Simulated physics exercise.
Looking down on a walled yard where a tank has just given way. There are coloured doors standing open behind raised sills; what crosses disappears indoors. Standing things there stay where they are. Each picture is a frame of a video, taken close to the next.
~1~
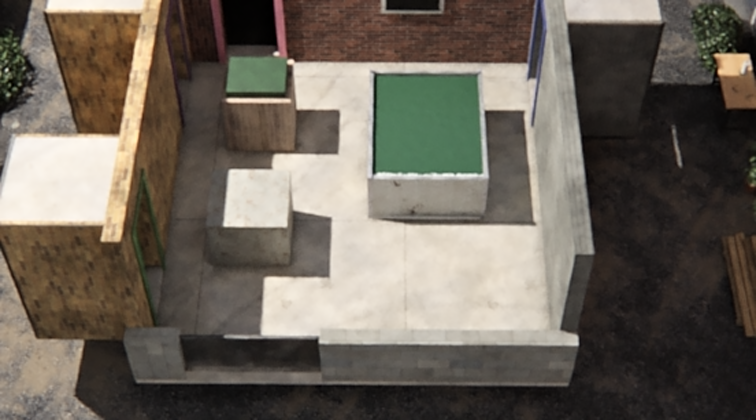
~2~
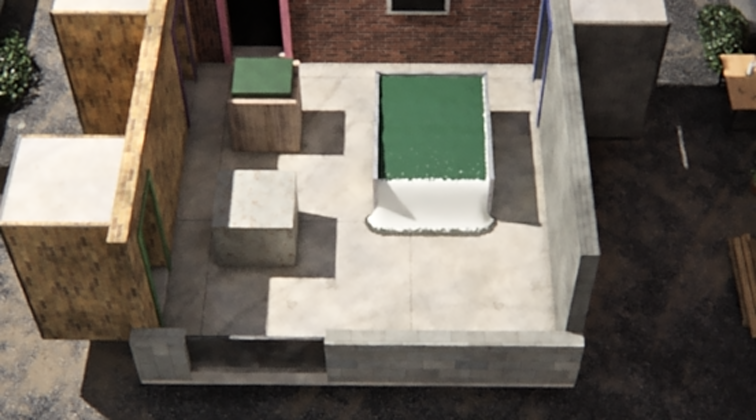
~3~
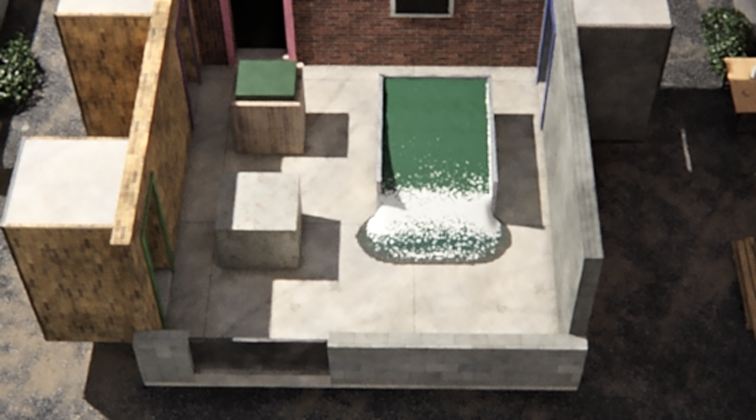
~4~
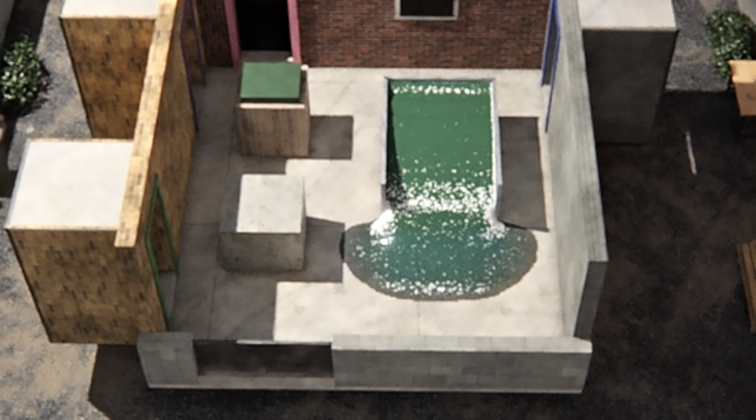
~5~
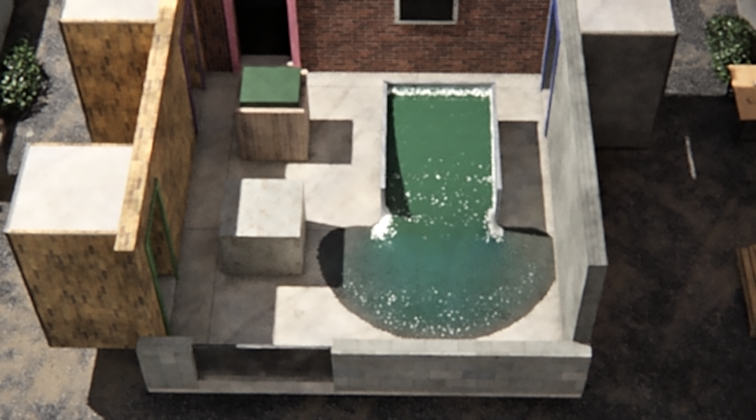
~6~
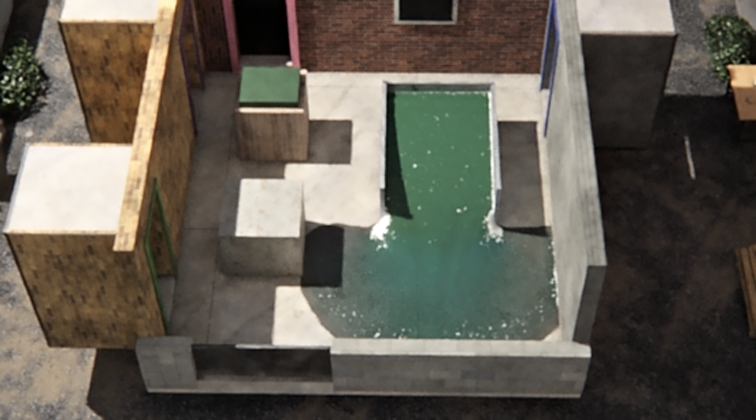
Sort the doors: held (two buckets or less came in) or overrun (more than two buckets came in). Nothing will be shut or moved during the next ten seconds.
Sorted: Blue door overrun, purple door overrun, green door overrun, pink door held.
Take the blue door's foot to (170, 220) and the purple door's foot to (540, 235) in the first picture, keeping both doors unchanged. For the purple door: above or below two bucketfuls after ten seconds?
Note - purple: Comes out above.
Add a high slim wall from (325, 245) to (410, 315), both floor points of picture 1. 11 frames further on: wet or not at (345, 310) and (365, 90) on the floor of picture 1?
Soaked, not wet.
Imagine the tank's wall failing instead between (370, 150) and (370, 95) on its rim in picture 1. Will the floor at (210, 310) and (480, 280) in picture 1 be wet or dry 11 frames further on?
First place drenched, second place still bare.
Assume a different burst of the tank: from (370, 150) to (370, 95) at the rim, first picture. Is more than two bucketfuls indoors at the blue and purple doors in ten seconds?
Blue door exceeds the limit, purple door exceeds the limit.
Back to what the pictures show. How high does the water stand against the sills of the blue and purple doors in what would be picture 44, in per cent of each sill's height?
The first sits near 160 in a hundred and the second near 160 in a hundred.
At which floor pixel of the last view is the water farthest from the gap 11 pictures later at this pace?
I would point to (164, 365).
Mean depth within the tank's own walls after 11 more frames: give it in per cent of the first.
I'd put it at some 28 per cent.
A moment on, water covers 35 % of the floor; the blue door not reached, the purple door not reached, the green door not reached, the pink door not reached.
Next, water covers 40 % of the floor; the blue door not reached, the purple door not reached, the green door wet at the sill, nothing in, the pink door not reached.
Then, water covers 60 % of the floor; the blue door wet at the sill, nothing in, the purple door not reached, the green door over two buckets in, the pink door not reached.
Later, water covers 95 % of the floor; the blue door under two buckets in, the purple door under two buckets in, the green door far over two buckets in, the pink door under two buckets in.
In the end, water covers 100 % of the floor; the blue door over two buckets in, the purple door over two buckets in, the green door far over two buckets in, the pink door under two buckets in.
